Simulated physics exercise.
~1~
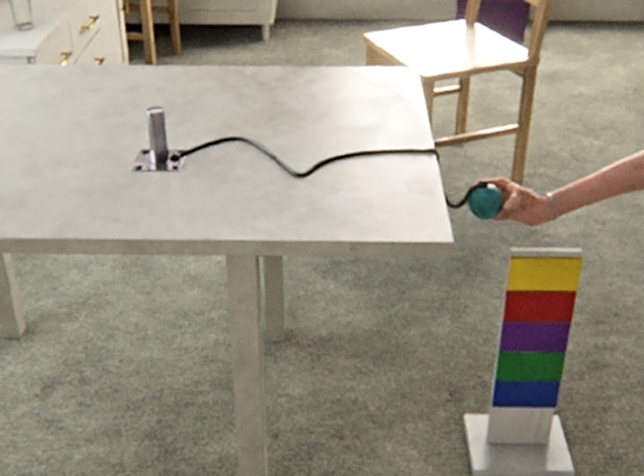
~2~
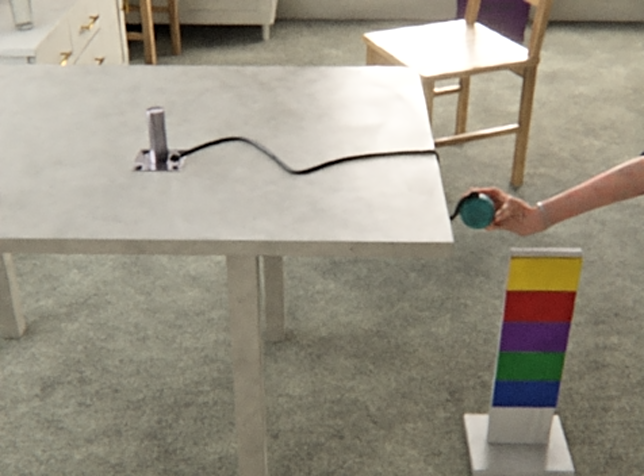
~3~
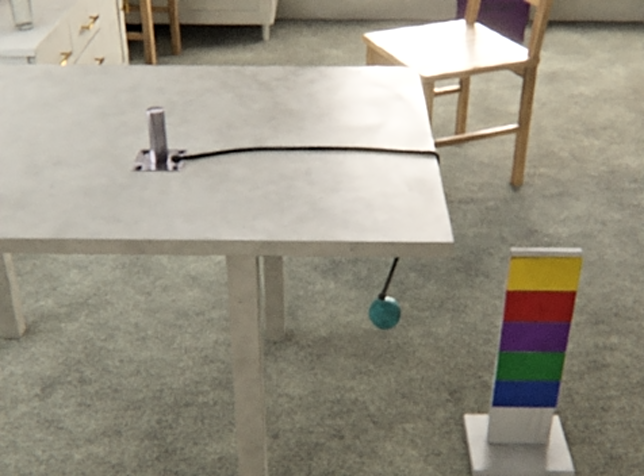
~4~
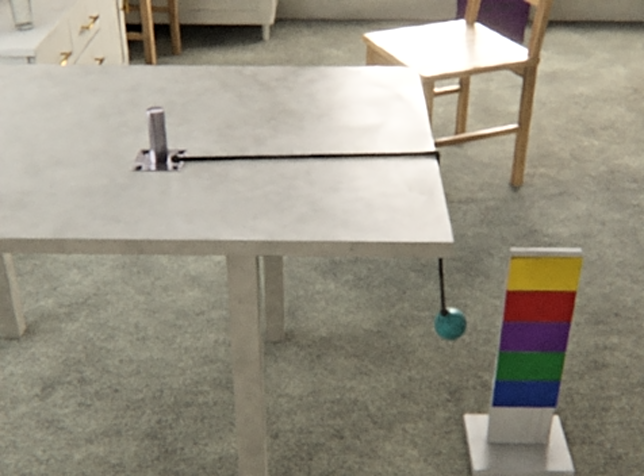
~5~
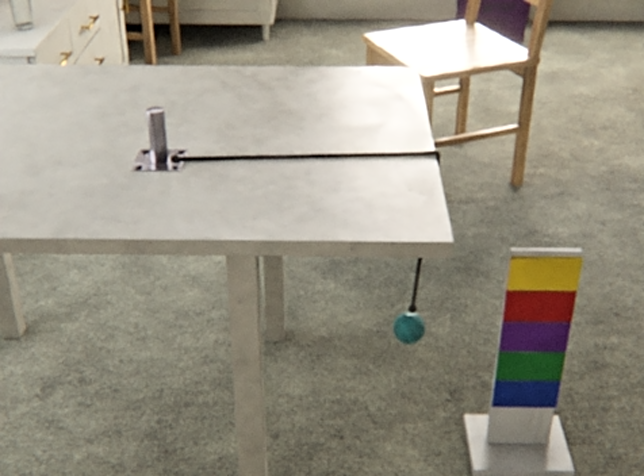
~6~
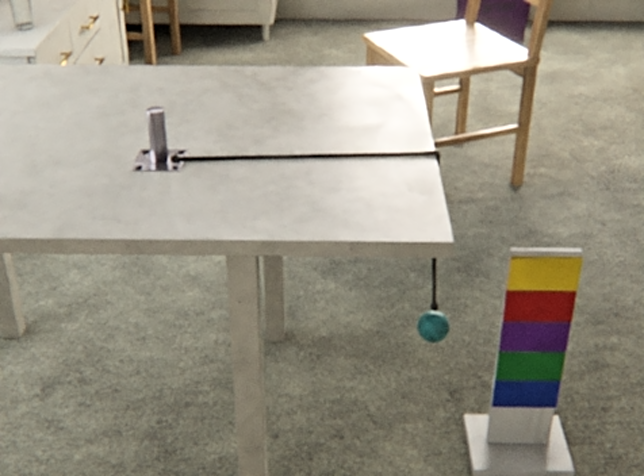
At a pale table, a hand releasing a turquoise ball on a dark cord, the ball swinging below the edge, level with purple.
